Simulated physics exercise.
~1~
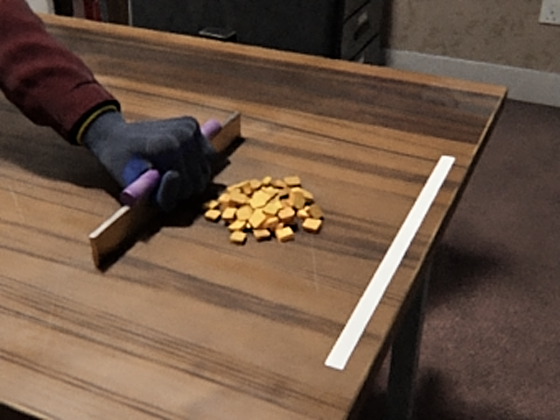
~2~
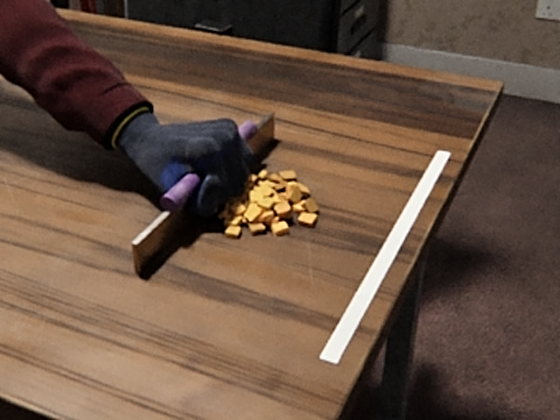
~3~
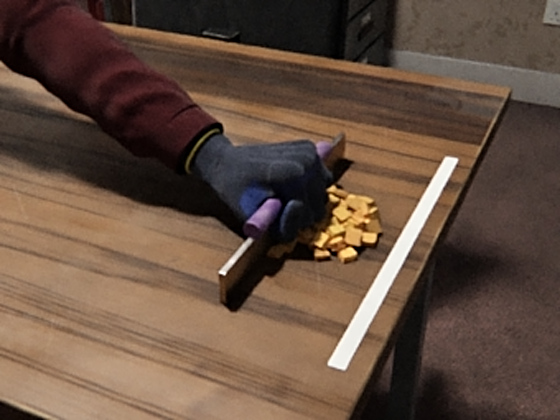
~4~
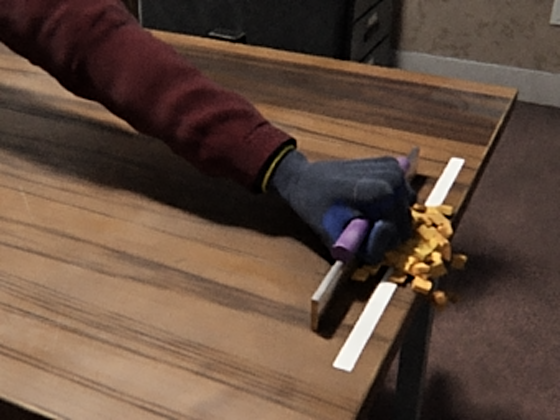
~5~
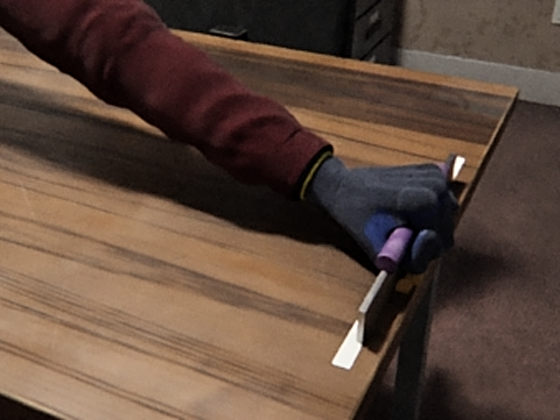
A gloved hand pushed a small heap of yellow-orange pieces rightward across a wooden table with a scraper, over a white tape strip and toward the edge, until the scraper reached the tape and most of the heap had gone over the side.
